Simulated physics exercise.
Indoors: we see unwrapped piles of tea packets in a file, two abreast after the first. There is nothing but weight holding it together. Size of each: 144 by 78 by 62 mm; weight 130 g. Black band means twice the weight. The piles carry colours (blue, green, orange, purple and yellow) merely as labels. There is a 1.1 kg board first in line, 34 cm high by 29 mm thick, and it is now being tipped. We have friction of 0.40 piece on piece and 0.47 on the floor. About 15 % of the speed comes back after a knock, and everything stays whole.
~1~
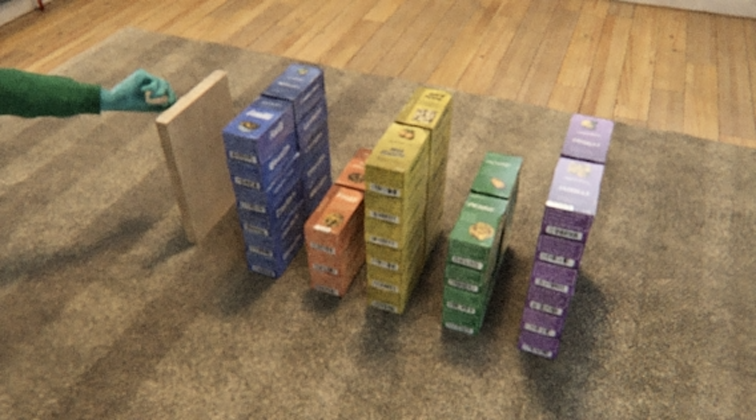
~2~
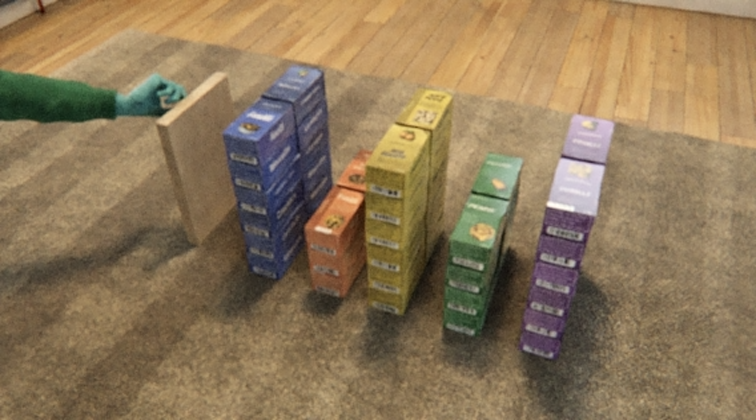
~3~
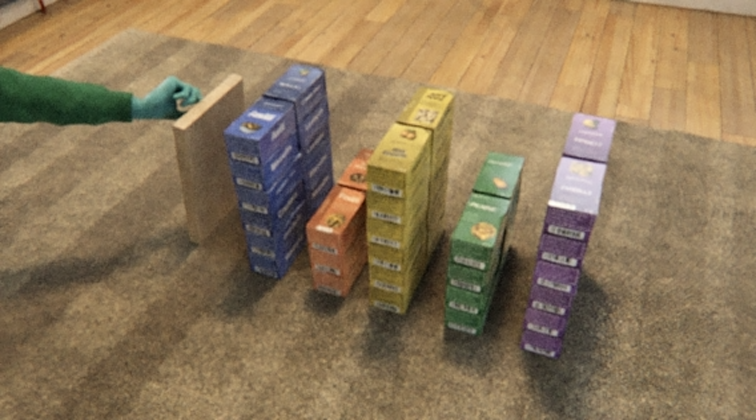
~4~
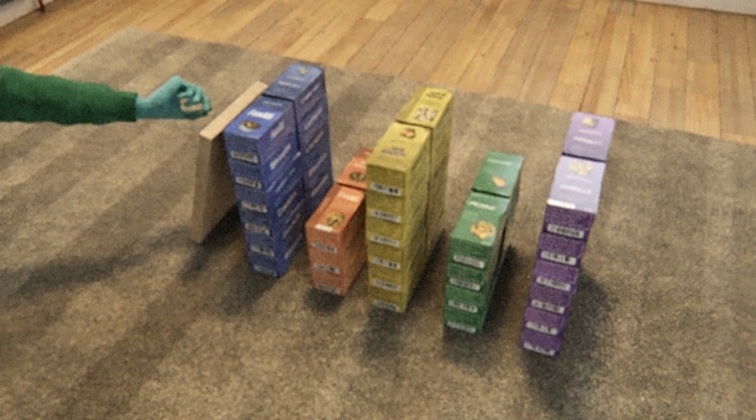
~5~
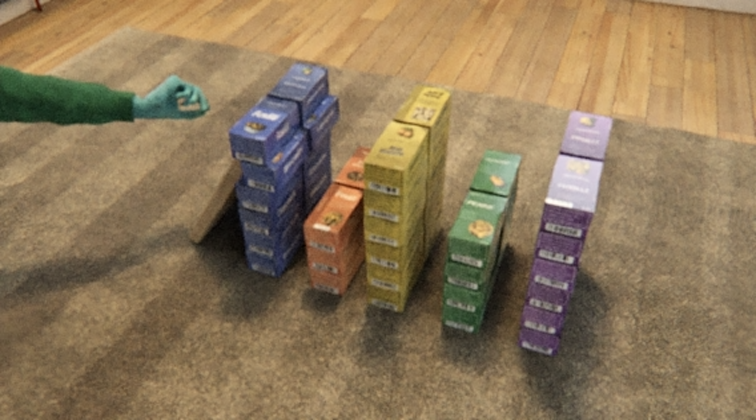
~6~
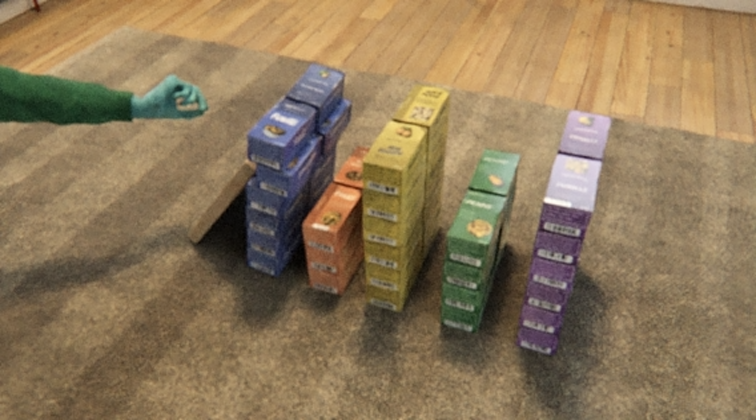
A gloved hand in a green sleeve reaches in from the left, seen from above at an angle, over a grey-brown carpet with a wooden floor behind. A pale board stands before paired stacks of small boxes, blue, orange, yellow, green and purple from left to right. The hand pushes the board rightward and stops, the board leans into the blue stacks, and their upper boxes shift right and tilt slightly.
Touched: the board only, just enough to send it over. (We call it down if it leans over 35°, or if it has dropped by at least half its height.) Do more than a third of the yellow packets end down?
A third is exceeded.
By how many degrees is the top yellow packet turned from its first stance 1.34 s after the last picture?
50°.
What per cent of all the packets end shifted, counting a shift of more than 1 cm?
The shifted ones make up 100 per cent.
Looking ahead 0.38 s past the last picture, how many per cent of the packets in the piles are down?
10 percent by then.
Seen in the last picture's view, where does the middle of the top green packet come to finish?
About (637, 308).
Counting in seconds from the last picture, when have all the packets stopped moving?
Roughly 1.5 seconds.
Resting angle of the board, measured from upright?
65°, roughly.
Then, 0.38 s on from the sixth picture, board 58° from upright; none of the 12 yellow packets down (4 of 50 in all colours); top yellow packet tipped 4°; top blue packet tipped 25°, 58 mm lower.
Then, 0.90 s on from the sixth picture, board 66° from upright; 5 of the 12 yellow packets down (19 of 50 in all colours); top yellow packet tipped 22°, 7 cm lower; top blue packet tipped 29°, 12 cm lower.
Then, 1.34 s on from the sixth picture, board 66° from upright; 10 of the 12 yellow packets down (44 of 50 in all colours); top yellow packet tipped 55°, 21 cm lower; top purple packet tipped 65°, 20 cm lower.
Finally, board 66° from upright; 10 of the 12 yellow packets down (44 of 50 in all colours); top yellow packet upside down; top green packet on its side. That is 83 per cent. Seen by the last camera, middles, top yellow packet near (749, 349), top green packet near (637, 308).
